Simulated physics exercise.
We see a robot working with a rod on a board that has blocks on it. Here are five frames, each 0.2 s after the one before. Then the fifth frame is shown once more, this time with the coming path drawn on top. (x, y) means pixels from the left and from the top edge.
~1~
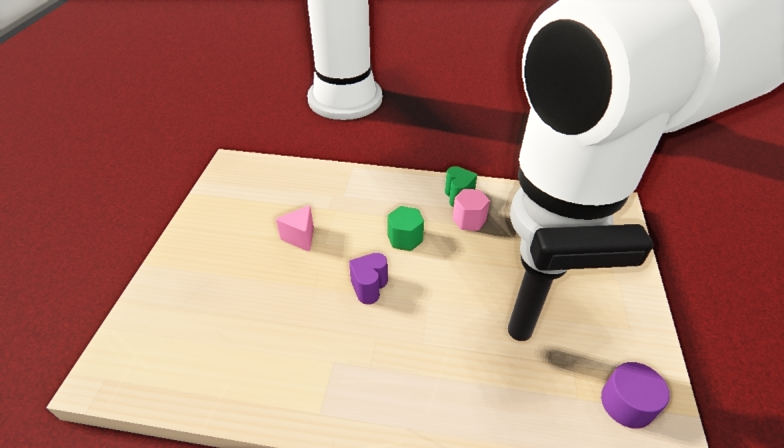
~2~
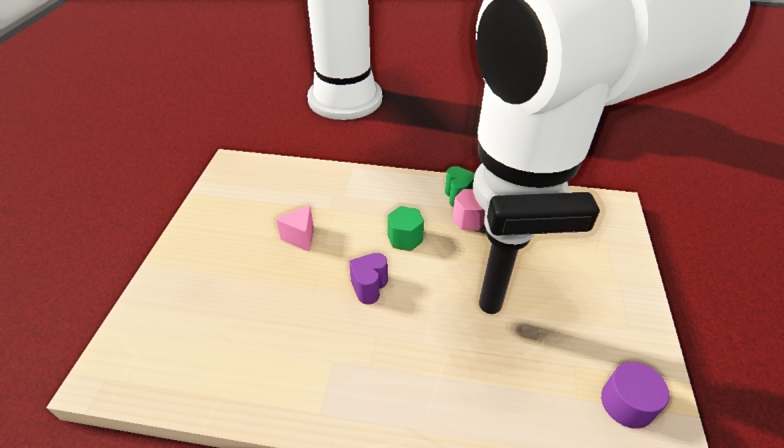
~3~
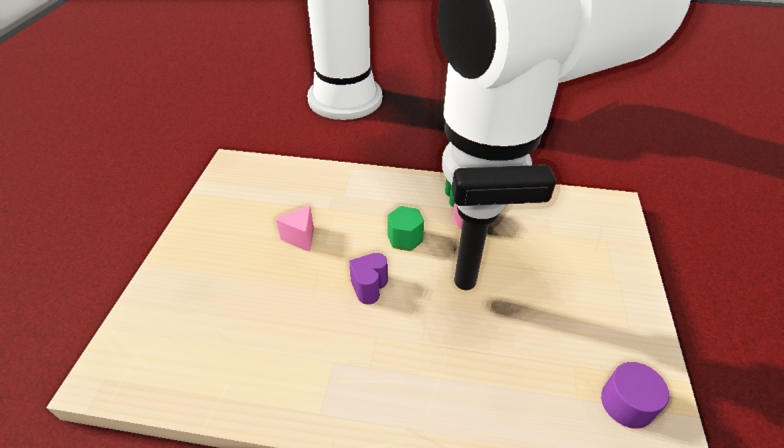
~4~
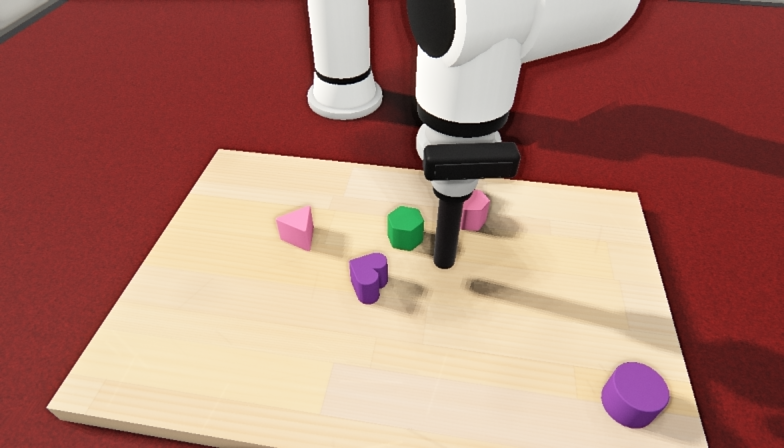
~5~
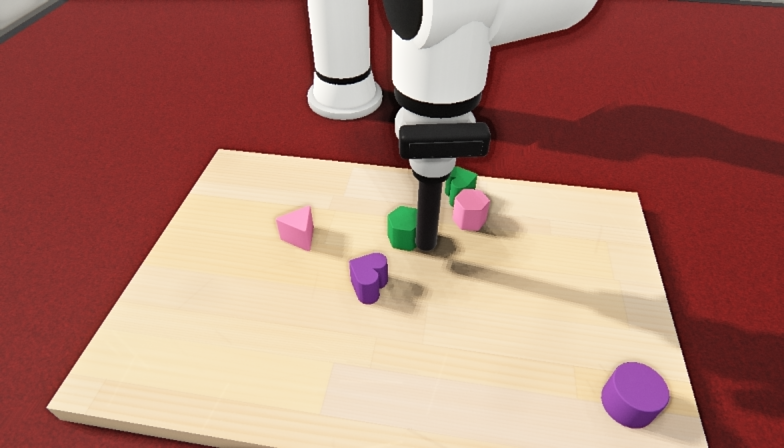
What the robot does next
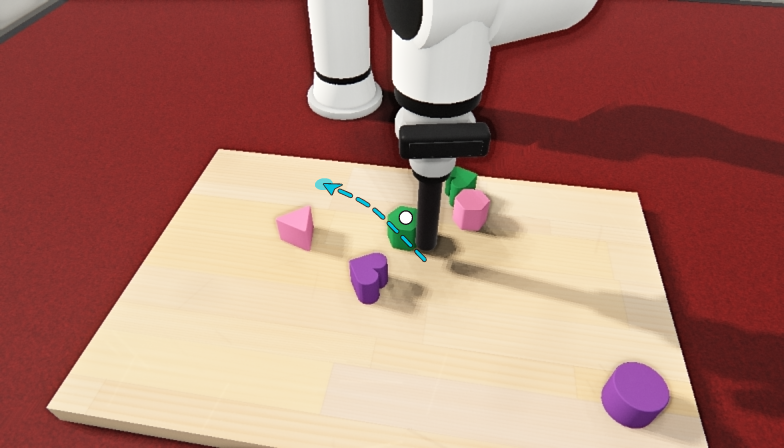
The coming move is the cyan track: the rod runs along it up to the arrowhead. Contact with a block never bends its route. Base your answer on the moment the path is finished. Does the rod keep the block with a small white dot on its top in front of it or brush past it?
I'd say the block with a small white dot on its top has slipped off and sits beside or behind the rod.
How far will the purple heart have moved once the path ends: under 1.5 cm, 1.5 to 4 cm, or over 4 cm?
The shift is below 1.5 cm.
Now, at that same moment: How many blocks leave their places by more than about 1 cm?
My prediction: One block.
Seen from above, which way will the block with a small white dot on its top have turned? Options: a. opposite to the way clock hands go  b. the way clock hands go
My pick is b.
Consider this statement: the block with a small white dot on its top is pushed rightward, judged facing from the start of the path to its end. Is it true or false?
Verdict: True.
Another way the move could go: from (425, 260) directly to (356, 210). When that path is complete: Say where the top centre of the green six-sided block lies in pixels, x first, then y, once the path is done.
At pixel (380, 182).
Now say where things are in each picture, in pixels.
Rod's lower end at (519, 332); purple heart at (368, 267); green six-sided block at (406, 218), in the first picture.
Rod at (490, 306); blocks still, in the second picture.
Rod at (465, 283); blocks still, in the third picture.
Rod at (444, 262); blocks still, in the fourth picture.
Rod at (426, 245); purple heart at (368, 267); green six-sided block at (406, 218), in the fifth picture.
Drawn move, from (425, 260) through (379, 213) to (324, 184); the dot is on the green six-sided block.
The first path, step by step. One third of the way, rod at (393, 212); green six-sided block at (382, 191), turned 20° clockwise.
Two thirds of the way, rod at (360, 186); green six-sided block at (362, 164), turned 60° clockwise.
At the end, rod at (322, 169); purple heart still; green six-sided block at (360, 161), turned 80° clockwise.
